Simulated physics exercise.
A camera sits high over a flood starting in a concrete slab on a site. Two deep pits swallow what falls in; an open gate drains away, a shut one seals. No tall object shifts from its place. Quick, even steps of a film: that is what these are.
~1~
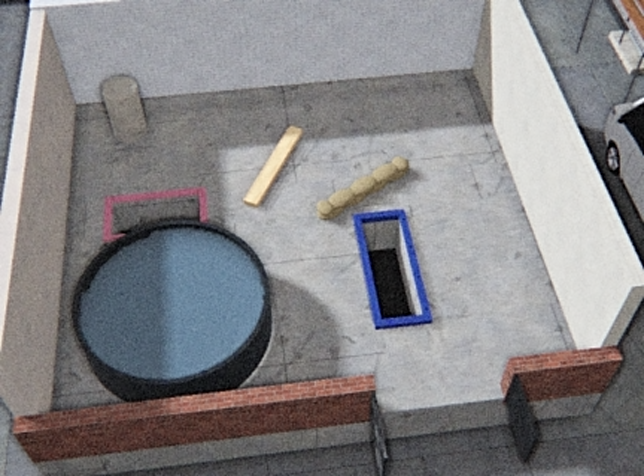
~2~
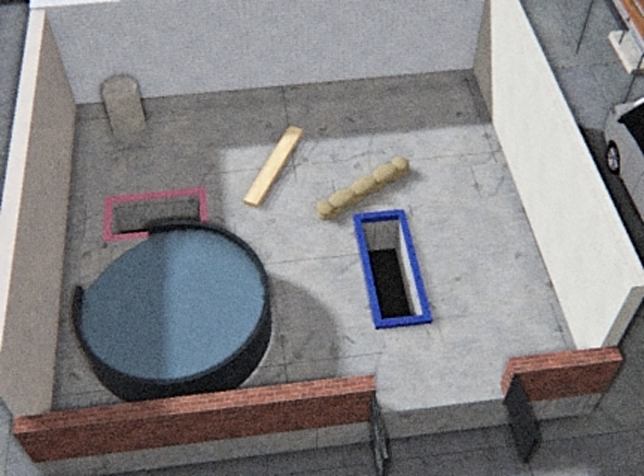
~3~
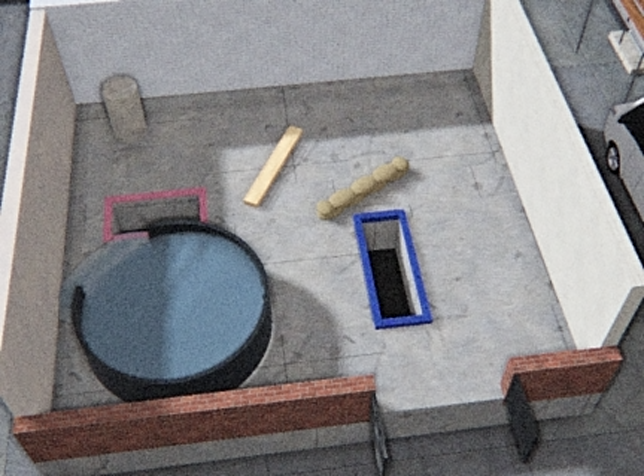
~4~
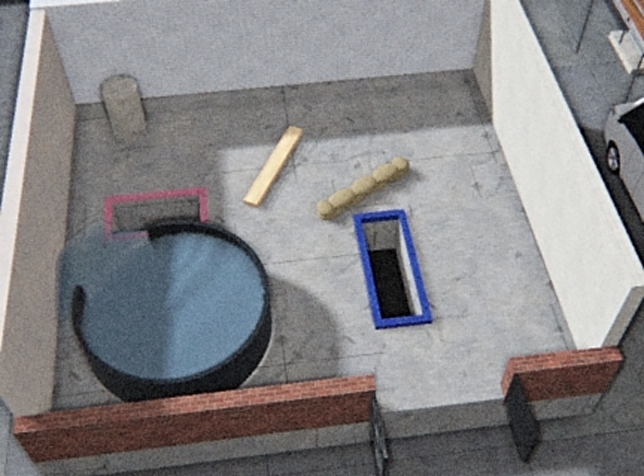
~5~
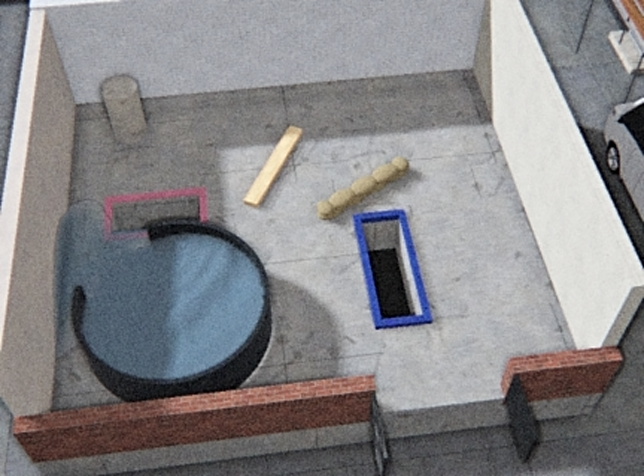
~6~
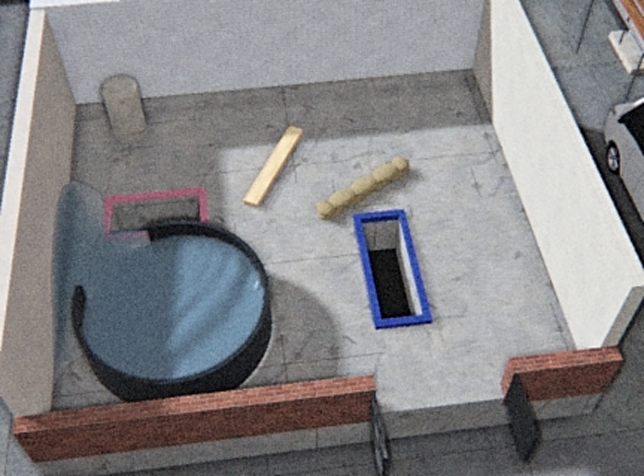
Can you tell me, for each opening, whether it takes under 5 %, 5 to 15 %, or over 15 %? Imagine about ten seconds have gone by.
In the end the gate pulls in barely a drop - beneath five per cent, the blue pit pulls in barely a drop - beneath five per cent, the pink pit pulls in a good deal - past fifteen per cent.
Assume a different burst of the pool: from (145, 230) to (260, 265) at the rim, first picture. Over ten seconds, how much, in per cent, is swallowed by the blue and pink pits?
Per cent: Blue 6, pink 25.
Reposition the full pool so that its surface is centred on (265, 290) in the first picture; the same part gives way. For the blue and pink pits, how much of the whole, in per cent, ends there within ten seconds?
The blue pit gets roughly 0 per cent and the pink pit roughly 50 per cent.
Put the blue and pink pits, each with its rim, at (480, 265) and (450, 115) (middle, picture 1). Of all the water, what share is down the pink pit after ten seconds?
Out of every hundred parts, the pink pit gets 30.
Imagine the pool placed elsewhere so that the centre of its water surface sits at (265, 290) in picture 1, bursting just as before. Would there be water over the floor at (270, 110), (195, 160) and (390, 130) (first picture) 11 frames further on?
Spot one unwetted, spot two wetted, spot three unwetted.
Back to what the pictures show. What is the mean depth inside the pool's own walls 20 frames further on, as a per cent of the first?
40 percent or thereabouts.
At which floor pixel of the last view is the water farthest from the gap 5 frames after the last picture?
Roughly (76, 110).
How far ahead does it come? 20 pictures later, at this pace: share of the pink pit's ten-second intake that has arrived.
Estimate: Some 50 per cent.
A moment on, water covers 15 % of the floor; the gate 0 %, the blue pit 0 %, the pink pit 4 %.
Next, water covers 20 % of the floor; the gate 0 %, the blue pit 0 %, the pink pit 10 %.
Then, water covers 35 % of the floor; the gate 0 %, the blue pit 0 %, the pink pit 17 %.
Later, water covers 65 % of the floor; the gate 0 %, the blue pit 0 %, the pink pit 25 %.
In the end, water covers 85 % of the floor; the gate 1 %, the blue pit 0 %, the pink pit 34 %.
